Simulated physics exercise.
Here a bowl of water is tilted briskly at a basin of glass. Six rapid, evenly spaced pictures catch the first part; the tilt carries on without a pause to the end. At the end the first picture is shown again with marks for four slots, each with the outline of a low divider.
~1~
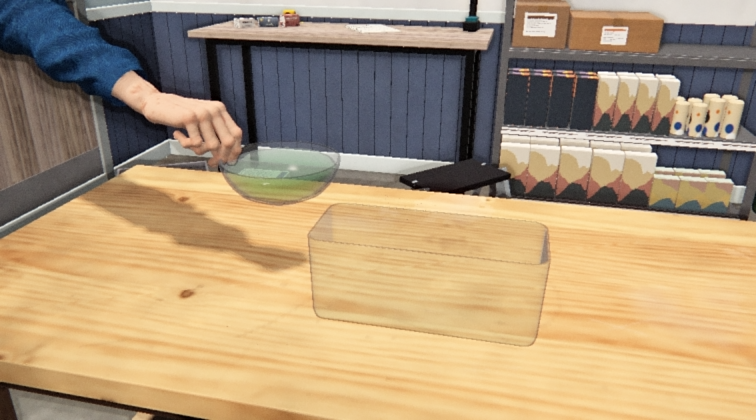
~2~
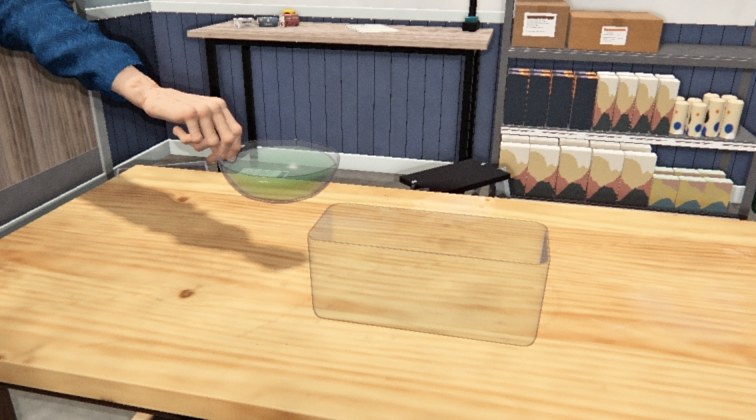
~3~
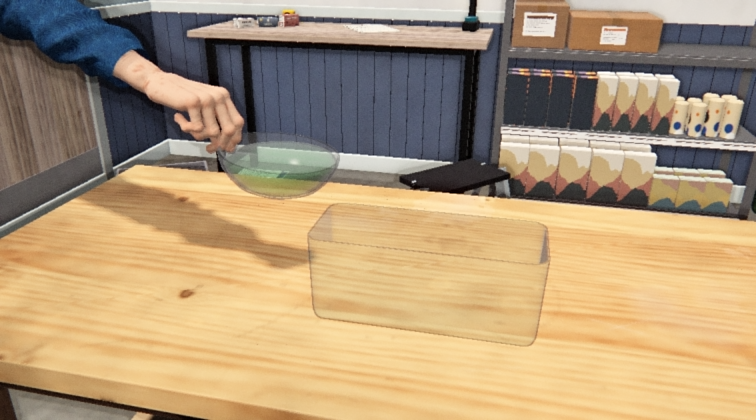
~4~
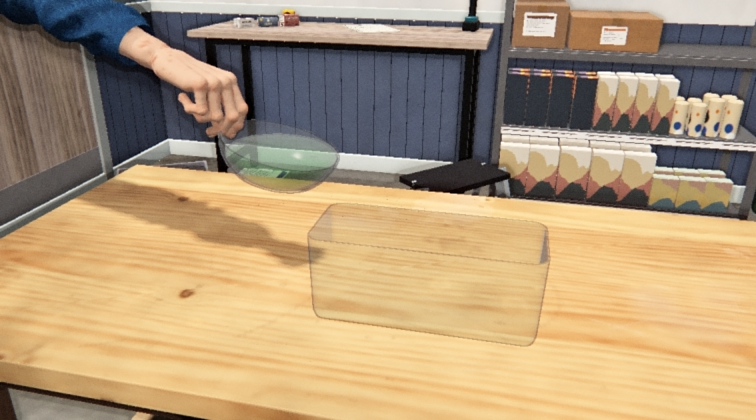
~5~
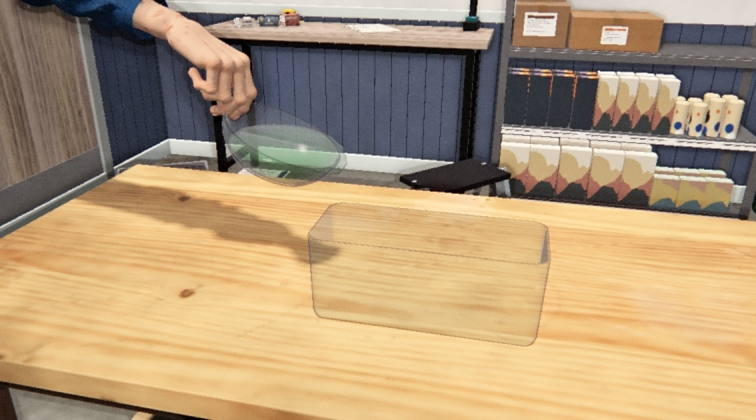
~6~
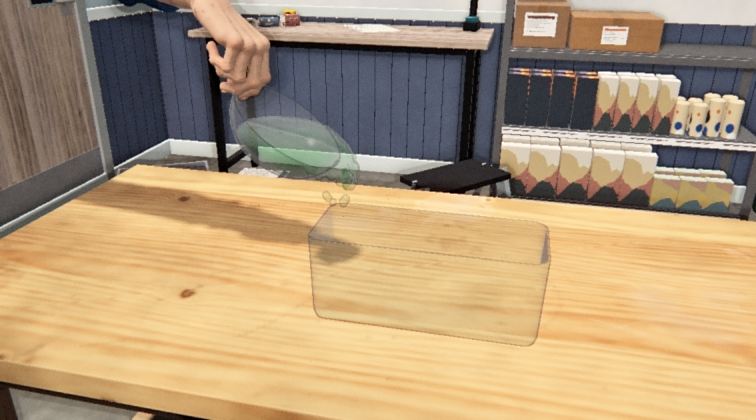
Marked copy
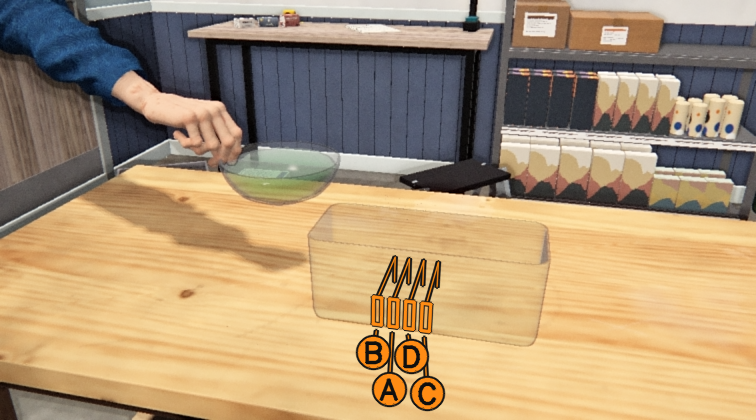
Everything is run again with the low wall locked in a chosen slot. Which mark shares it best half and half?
It is D.
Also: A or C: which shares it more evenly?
That would be A.
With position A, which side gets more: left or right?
The right one.
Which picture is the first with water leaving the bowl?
In picture 4.
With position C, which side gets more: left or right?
More ends on the left.
On the marked copy, A at (392, 333); B at (376, 330); C at (424, 337); D at (408, 335).
With A, about 24 % ends left of the wall and 72 % right of it; 3 % is lost outside.
With B, about 14 % ends left of the wall and 83 % right of it; 3 % is lost outside.
With C, about 80 % ends left of the wall and 13 % right of it; 7 % is lost outside.
With D, about 50 % ends left of the wall and 45 % right of it; 4 % is lost outside.
